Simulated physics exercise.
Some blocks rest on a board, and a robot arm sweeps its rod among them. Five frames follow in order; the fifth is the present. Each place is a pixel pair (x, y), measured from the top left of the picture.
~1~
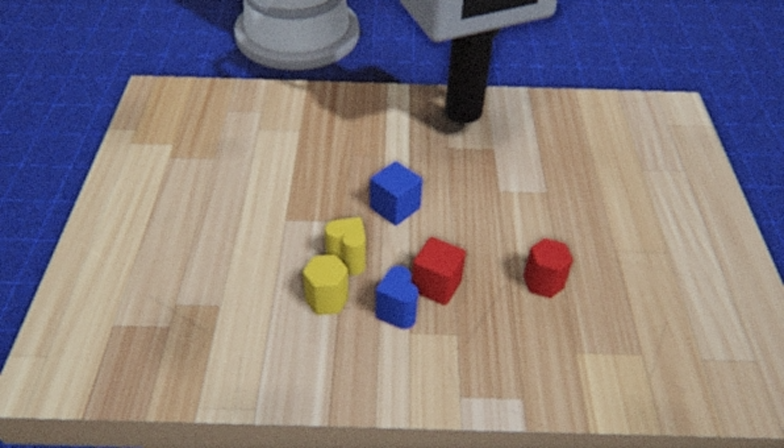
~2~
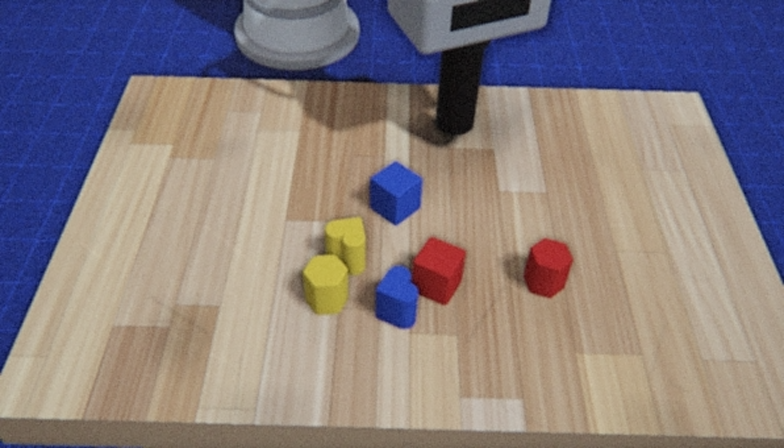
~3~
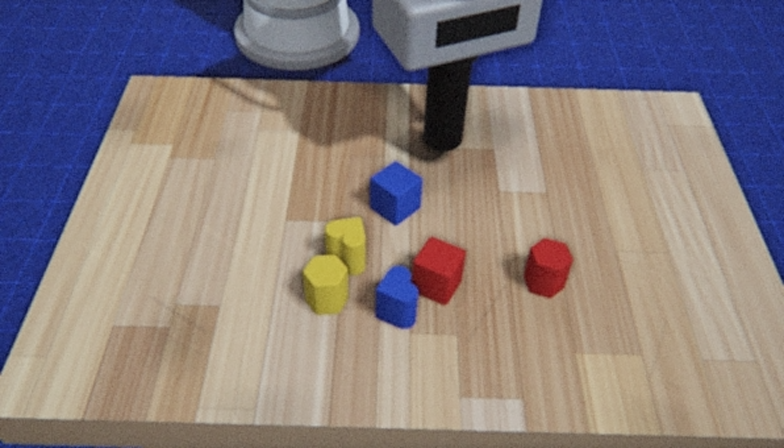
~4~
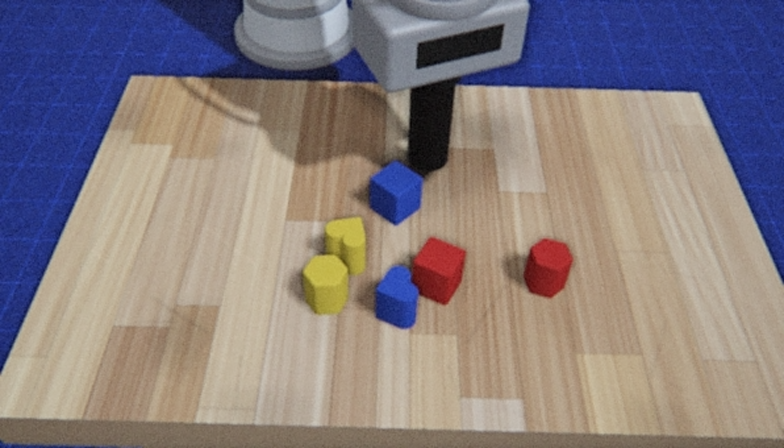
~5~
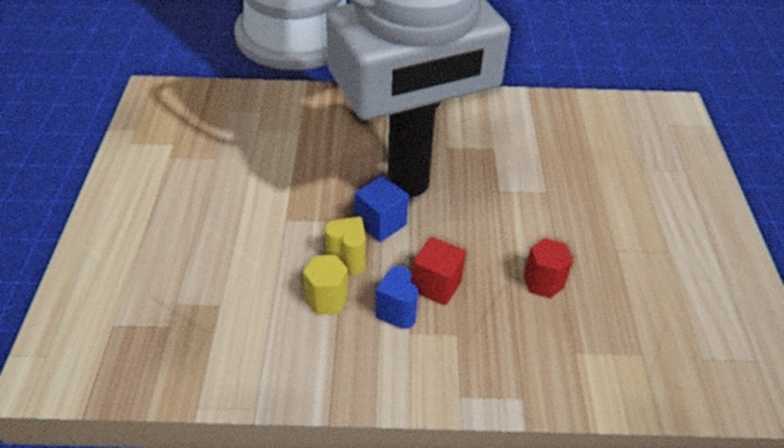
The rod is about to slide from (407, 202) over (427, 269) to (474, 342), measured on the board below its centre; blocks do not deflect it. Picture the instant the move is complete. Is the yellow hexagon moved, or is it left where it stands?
It is not moved.
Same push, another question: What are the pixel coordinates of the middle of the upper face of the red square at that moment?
My best guess is (482, 354).
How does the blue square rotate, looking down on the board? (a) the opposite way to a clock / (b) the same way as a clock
Choice b: The same way as a clock.
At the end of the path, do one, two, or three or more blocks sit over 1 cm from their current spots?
I'd say two blocks get shifted by more than about 1 cm.
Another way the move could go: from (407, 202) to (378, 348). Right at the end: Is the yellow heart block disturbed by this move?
By the end it has moved.
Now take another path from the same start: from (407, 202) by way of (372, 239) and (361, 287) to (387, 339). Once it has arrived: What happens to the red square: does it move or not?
Its place stays the same.
What follows on the original path. One third of the way, rod (420, 227); yellow heart block (343, 231); blue square (374, 206), turned 30° clockwise.
Two thirds of the way, rod (444, 275); yellow heart block (343, 231); blue square (374, 206), turned 30° clockwise; red square (463, 305).
At the end, rod (477, 324); yellow hexagon in place; yellow heart block (343, 231); blue square (374, 206), turned 30° clockwise; red square (482, 354), turned 60° clockwise.
